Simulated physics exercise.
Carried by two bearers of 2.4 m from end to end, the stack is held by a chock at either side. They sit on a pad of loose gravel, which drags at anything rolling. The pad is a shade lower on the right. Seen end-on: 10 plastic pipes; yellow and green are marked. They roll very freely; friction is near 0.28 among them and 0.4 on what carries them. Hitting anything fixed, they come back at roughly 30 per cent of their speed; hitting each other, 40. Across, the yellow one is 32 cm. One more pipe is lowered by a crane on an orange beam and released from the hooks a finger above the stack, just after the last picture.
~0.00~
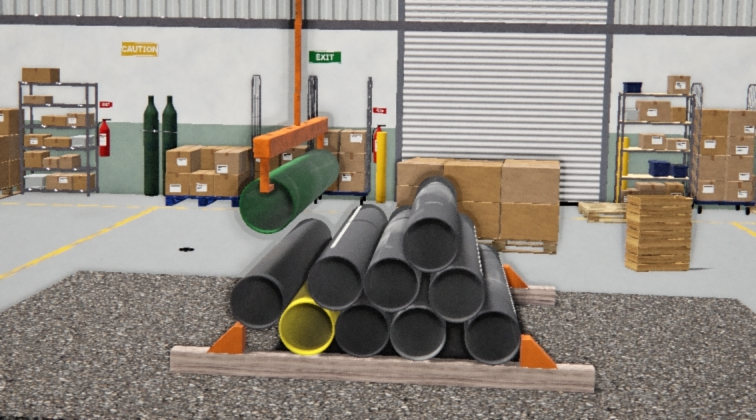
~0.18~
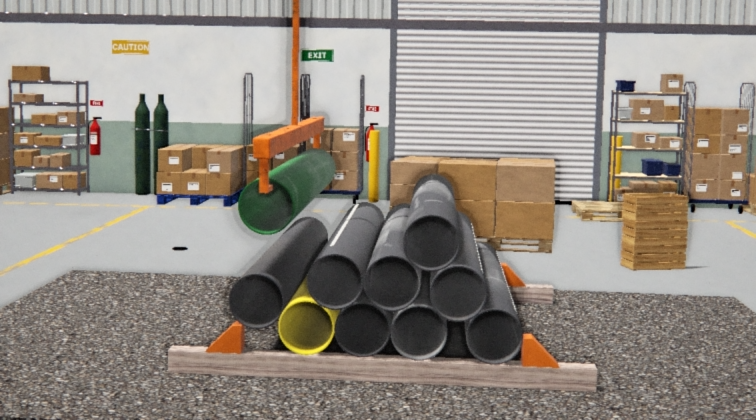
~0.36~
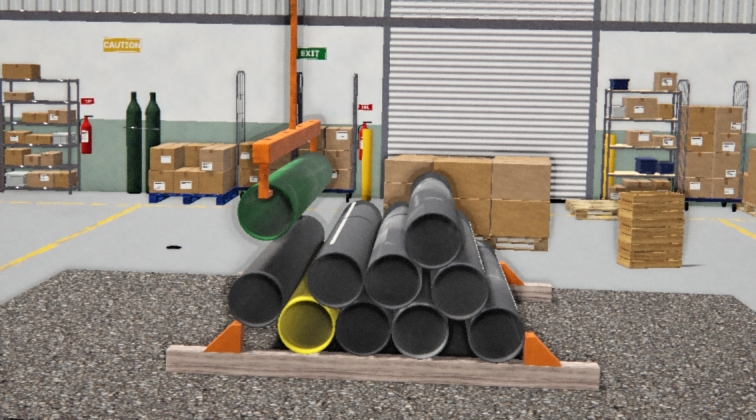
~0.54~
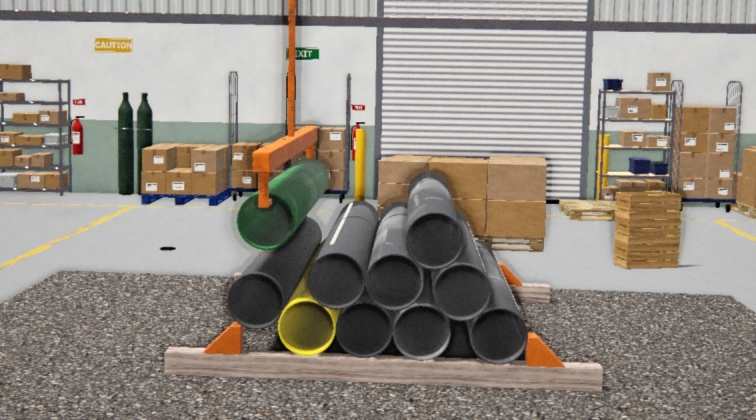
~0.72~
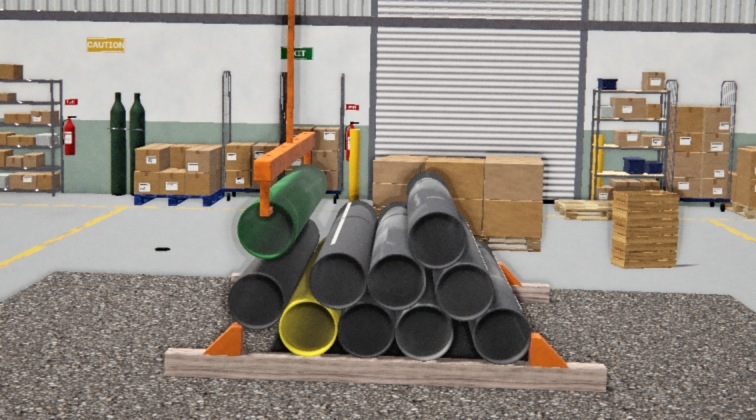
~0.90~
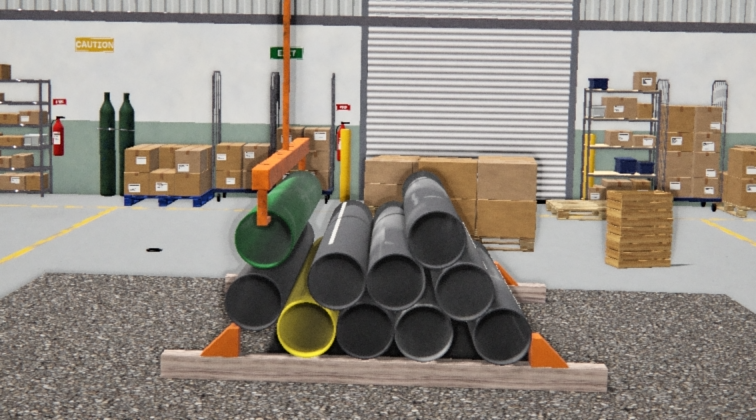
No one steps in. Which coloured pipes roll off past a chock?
As for the yellow pipe, it does not leave, and the green does not leave.
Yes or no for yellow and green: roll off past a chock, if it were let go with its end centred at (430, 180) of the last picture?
In that case, yellow: No; green: No.
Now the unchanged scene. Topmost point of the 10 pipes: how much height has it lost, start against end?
Roughly 20 cm.
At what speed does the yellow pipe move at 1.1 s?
Around 0.0 m/s.
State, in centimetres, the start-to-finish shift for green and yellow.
Values - green 30, yellow 0.
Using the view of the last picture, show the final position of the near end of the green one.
(284, 254), roughly.
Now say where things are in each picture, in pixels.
Yellow (306, 329), green (267, 206); green hangs on the hooks; 5 form the bottom row, in the first picture.
Yellow (306, 328), green (266, 207); green hangs on the hooks; lowered 2 cm, in the second picture.
Yellow (306, 327), green (265, 213); green hangs on the hooks; lowered 6 cm, in the third picture.
Yellow (306, 329), green (265, 222); green hangs on the hooks; lowered 11 cm, in the fourth picture.
Yellow (308, 329), green (266, 231); green hangs on the hooks; lowered 16 cm, in the fifth picture.
Yellow (306, 330), green (264, 240); green hangs on the hooks; lowered 21 cm, in the sixth picture.
Then, 1.1 s in, yellow is on the bearers, 35 cm inside the left chock; green is up on others, 15 cm inside the left chock, rolling right; 0 past a chock so far.
Then, 1.2 s in, still the same for yellow and green; 0 past a chock so far.
Then, 1.4 s in, green is up on others, 25 cm inside the left chock; still the same for yellow; 0 past a chock so far.
In the end (1.6 s), yellow is on the bearers, 35 cm inside the left chock; green is up on others, 25 cm inside the left chock; 0 past a chock so far.
